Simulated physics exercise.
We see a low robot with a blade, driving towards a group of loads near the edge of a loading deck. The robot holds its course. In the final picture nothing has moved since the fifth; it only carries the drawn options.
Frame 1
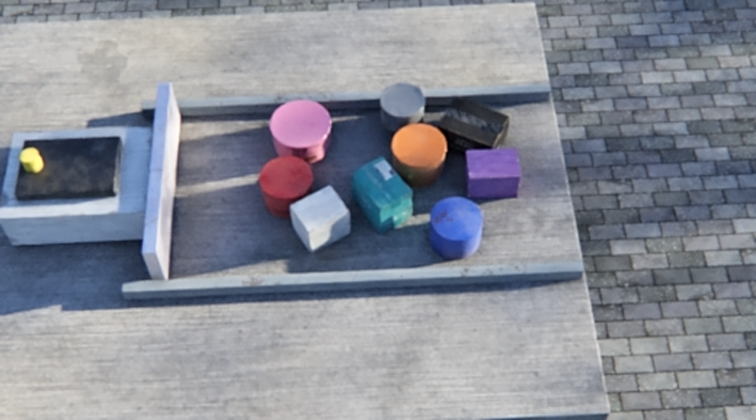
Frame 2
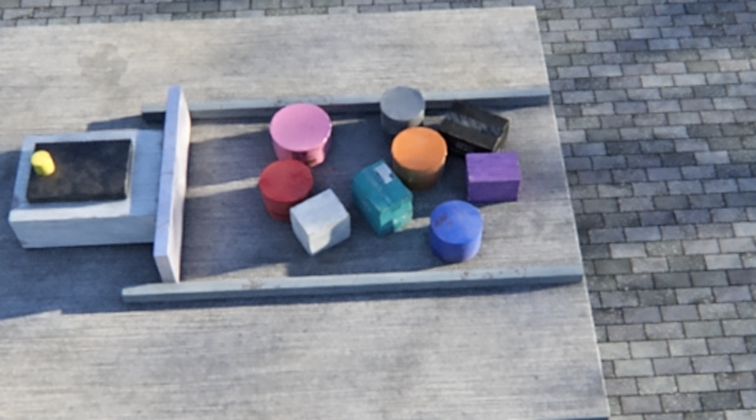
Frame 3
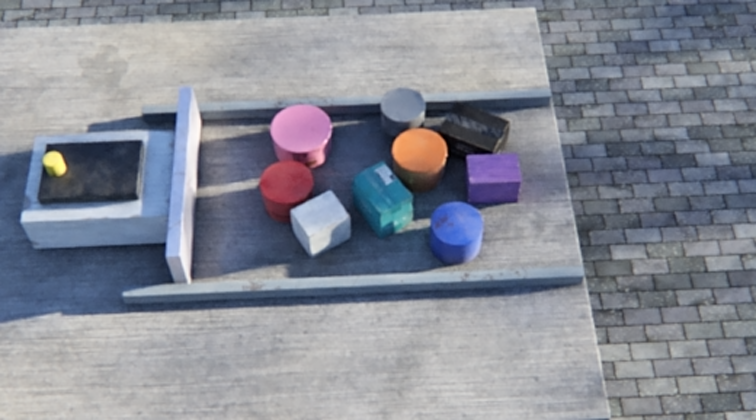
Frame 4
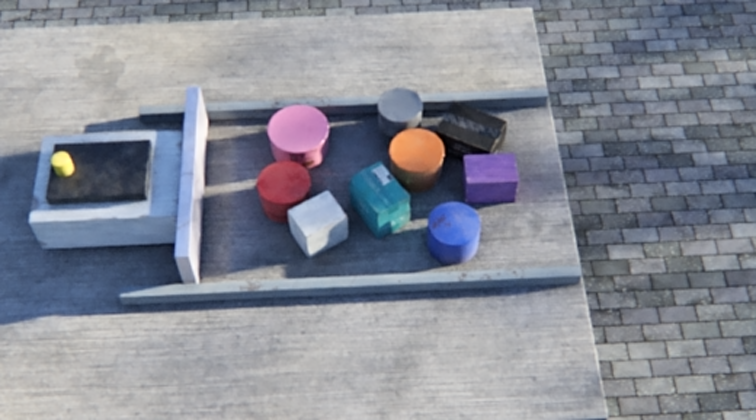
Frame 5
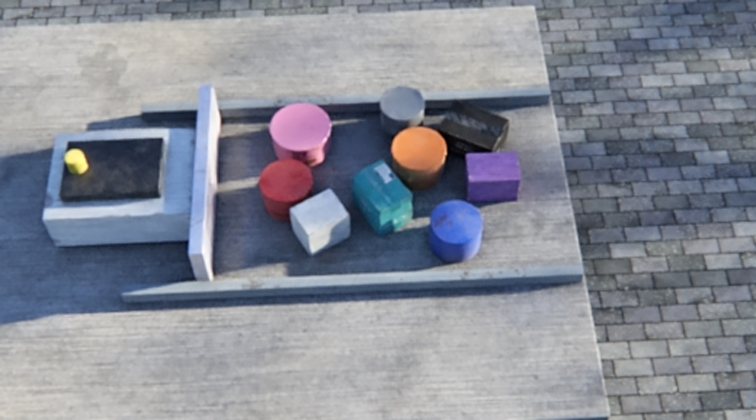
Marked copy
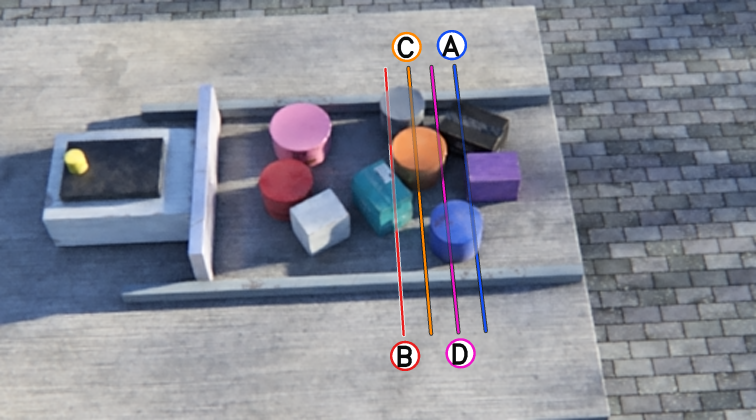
On a grey deck above brick paving, a low robot with an upright blade moves slowly right between two rails, narrowing the gap to a group of colourful pails, crates and other loads, which stay in place untouched.
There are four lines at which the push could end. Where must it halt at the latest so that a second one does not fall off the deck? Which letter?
D.
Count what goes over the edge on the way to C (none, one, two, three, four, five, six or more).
The count is none.
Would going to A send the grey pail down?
No.
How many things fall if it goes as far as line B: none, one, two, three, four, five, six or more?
By then, none.
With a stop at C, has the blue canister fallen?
By then, no.
On the marked copy, A at (469, 187); B at (394, 190); C at (419, 189); D at (444, 188).
Taking D. A third of the way, robot (207, 164); pink pail (327, 135); white crate (325, 225).
Two thirds of the way, robot (294, 160); purple crate (504, 181); black box (495, 138).
When it is over, robot (360, 157); purple crate (570, 196); blue canister (564, 240); none fallen.
As for the rest, A drops two; B is within the limit but short; C is within the limit but short.
